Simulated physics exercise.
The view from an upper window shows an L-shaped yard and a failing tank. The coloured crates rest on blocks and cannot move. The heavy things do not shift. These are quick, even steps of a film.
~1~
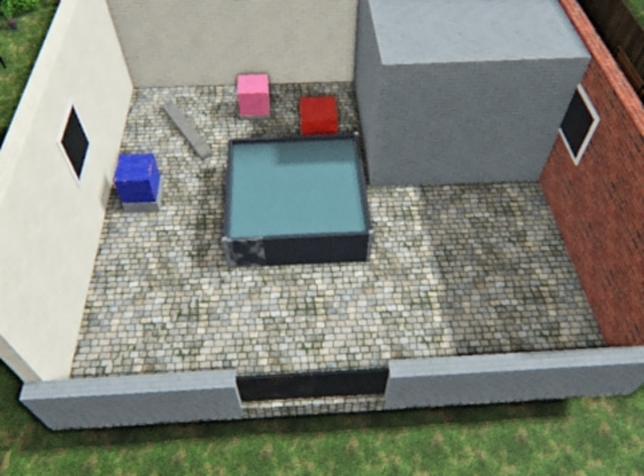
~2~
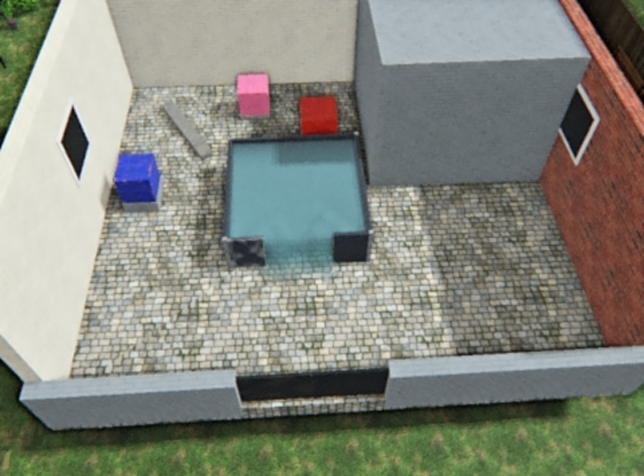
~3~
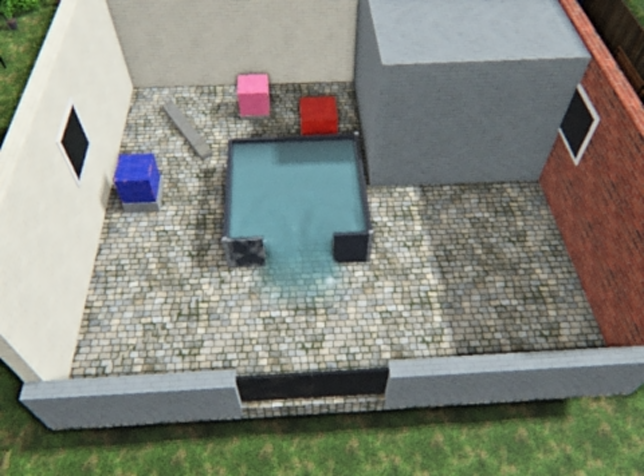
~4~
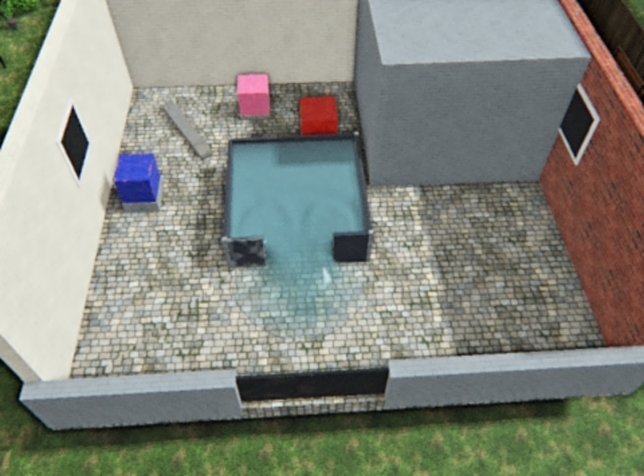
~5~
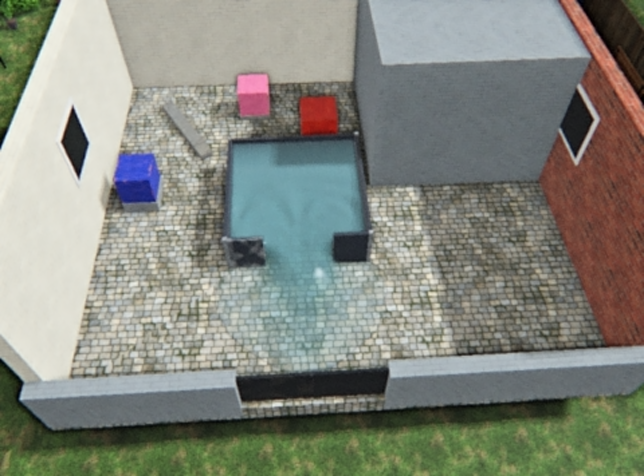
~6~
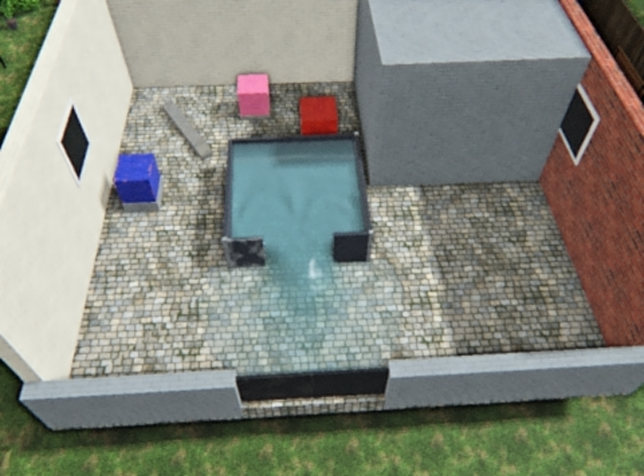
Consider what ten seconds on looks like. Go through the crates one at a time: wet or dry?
Result: Pink crate: A dry one; red crate: A dry one; blue crate: A dry one.
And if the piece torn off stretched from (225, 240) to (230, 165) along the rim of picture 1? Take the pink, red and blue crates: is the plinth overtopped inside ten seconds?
Then the pink crate gets flooded, the red crate gets flooded and the blue crate gets flooded.
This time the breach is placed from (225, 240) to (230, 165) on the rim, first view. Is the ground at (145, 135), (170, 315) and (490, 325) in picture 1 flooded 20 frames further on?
Those three places would be soaking, soaking and still unsoaked, in that order.
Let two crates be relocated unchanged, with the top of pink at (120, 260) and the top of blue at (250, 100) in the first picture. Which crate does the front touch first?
The crate marked pink.
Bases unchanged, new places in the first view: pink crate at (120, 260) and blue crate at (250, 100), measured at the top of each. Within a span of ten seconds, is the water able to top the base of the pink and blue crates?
Put simply, the pink one is flooded and the blue one is never reached.
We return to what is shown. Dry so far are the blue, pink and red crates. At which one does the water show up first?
I reckon it's the crate marked blue.
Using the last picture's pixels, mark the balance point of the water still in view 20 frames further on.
It is around (307, 272).
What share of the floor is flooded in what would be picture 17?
Around 30 percent of it.
A moment on, water covers 20 % of the floor; the pink crate not reached, the red crate not reached, the blue crate not reached.
Next, water covers 30 % of the floor; the pink crate not reached, the red crate not reached, the blue crate not reached.
Then, water covers 45 % of the floor; the pink crate not reached, the red crate not reached, the blue crate water round its plinth.
Later, water covers 70 % of the floor; the pink crate water round its plinth, the red crate not reached, the blue crate water round its plinth.
In the end, water covers 95 % of the floor; the pink crate stayed above the water, the red crate stayed above the water, the blue crate stayed above the water.
